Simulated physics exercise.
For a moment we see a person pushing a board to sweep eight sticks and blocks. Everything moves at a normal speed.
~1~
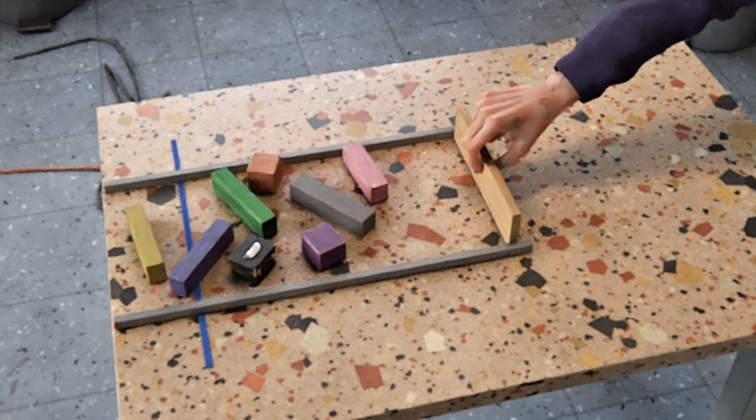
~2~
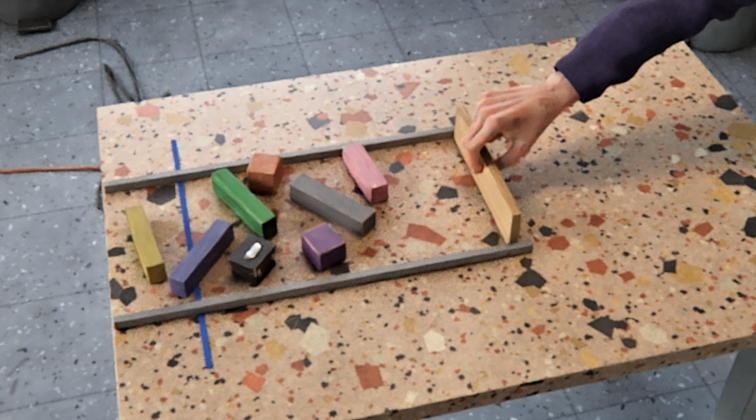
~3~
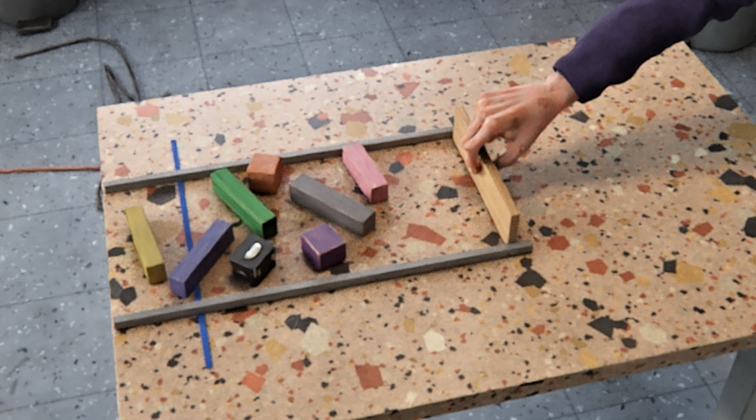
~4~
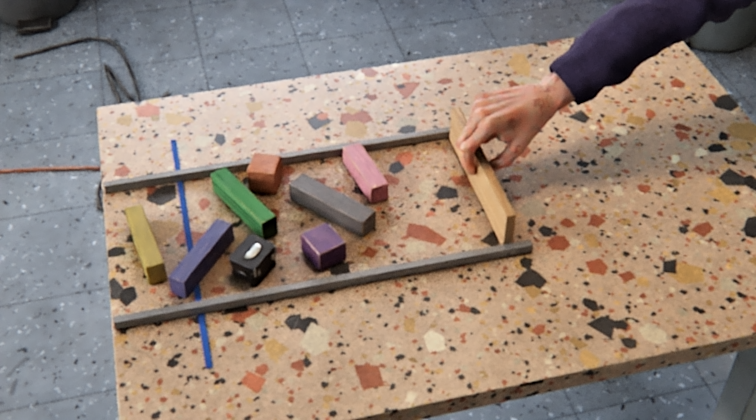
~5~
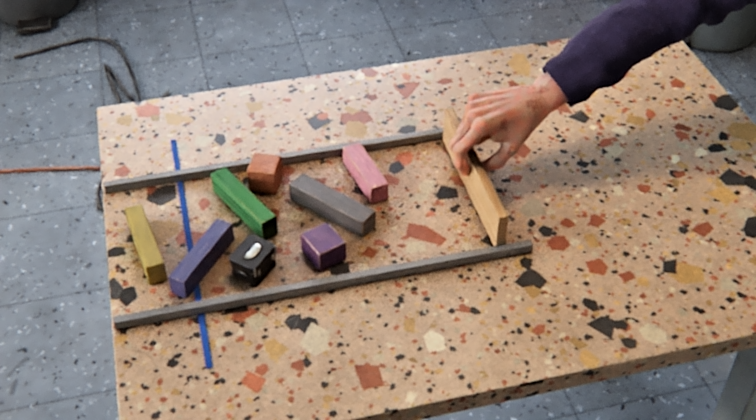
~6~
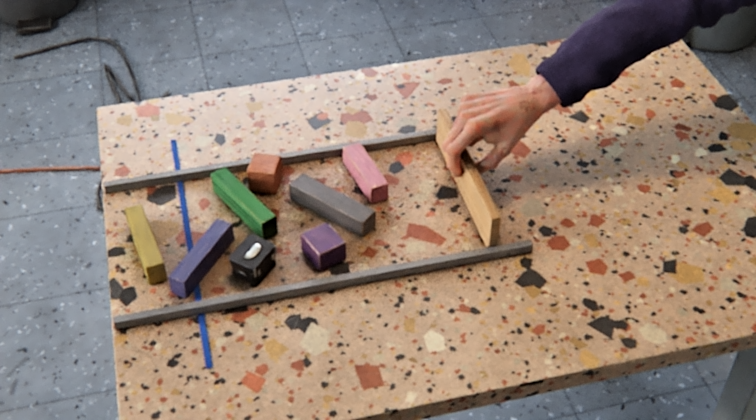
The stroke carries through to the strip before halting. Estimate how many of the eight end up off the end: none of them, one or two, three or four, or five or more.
Seems one or two of them come crashing down.
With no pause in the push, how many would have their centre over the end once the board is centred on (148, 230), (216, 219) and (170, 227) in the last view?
Result per place: 4; 0; 2.
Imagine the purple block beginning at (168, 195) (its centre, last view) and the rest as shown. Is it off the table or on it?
So it drops, then.
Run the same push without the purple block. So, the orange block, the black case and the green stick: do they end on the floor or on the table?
As for the orange block, it is retained; the black case is retained; the green stick is retained.
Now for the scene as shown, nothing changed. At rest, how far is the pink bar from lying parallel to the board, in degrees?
The angle is about 0 degrees.
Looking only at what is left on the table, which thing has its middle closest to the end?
It's the blue bar.
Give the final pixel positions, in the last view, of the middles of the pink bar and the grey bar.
Answer: First (173, 204), after that (160, 242).
A little later, none off yet; yellow bar at rest near (146, 243); blue bar at rest near (202, 257); black case at rest near (253, 261).
When it is over, the number that fall off is one or two; down, yellow bar.
